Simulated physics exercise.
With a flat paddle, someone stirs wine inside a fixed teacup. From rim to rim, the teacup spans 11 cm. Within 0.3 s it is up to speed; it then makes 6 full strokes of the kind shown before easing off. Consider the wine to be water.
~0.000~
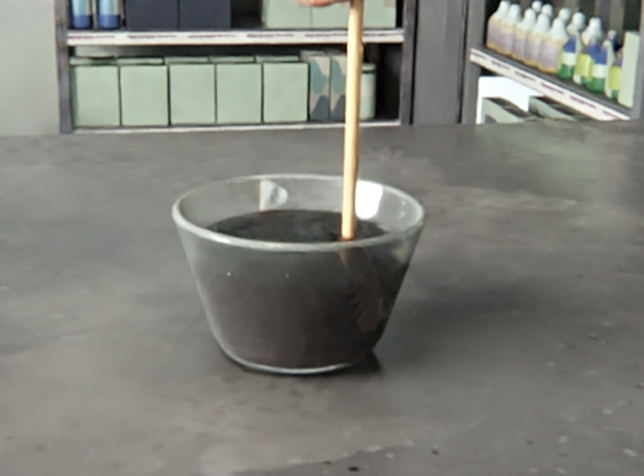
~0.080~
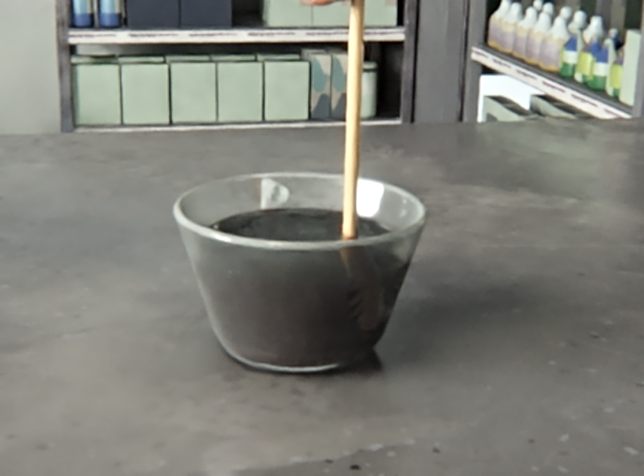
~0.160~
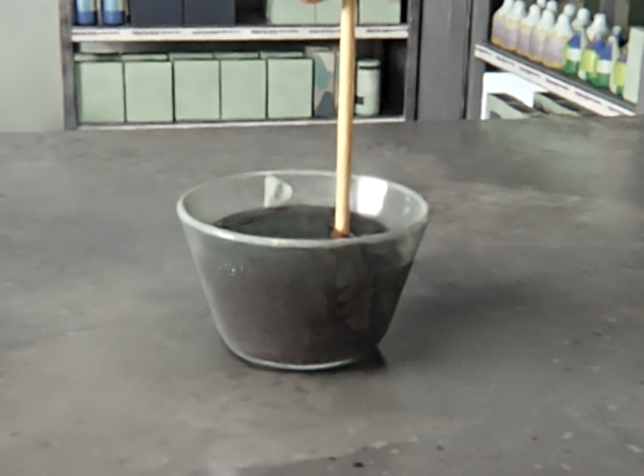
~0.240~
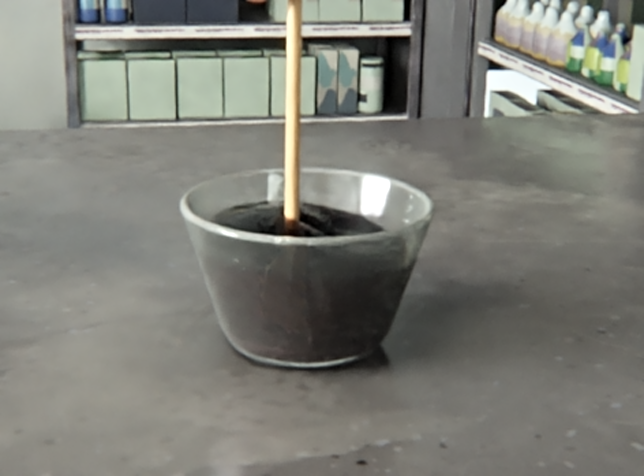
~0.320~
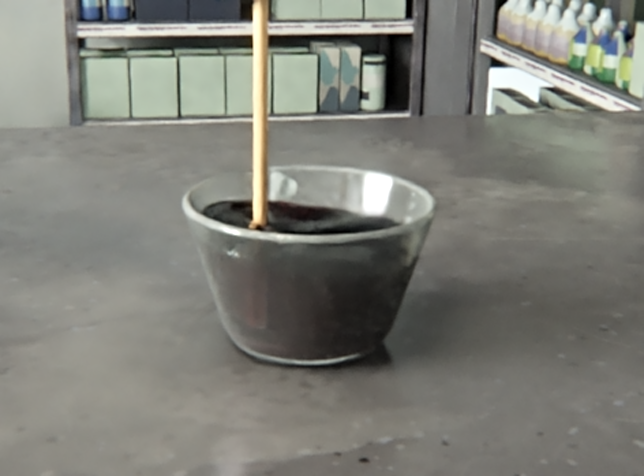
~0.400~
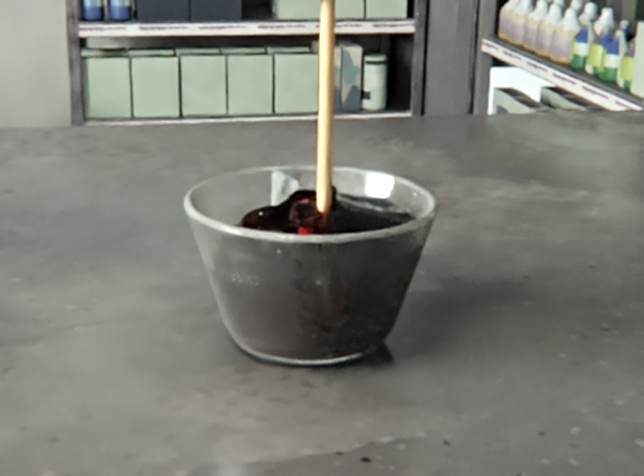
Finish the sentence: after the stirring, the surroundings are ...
The surroundings are wet.
After 0.86 s 10 ml is over the rim.
After 1.32 s 20 ml is over the rim.
After 1.78 s 24 ml is over the rim.
After 2.24 s 26 ml is over the rim.
In the end 27 ml is over the rim.
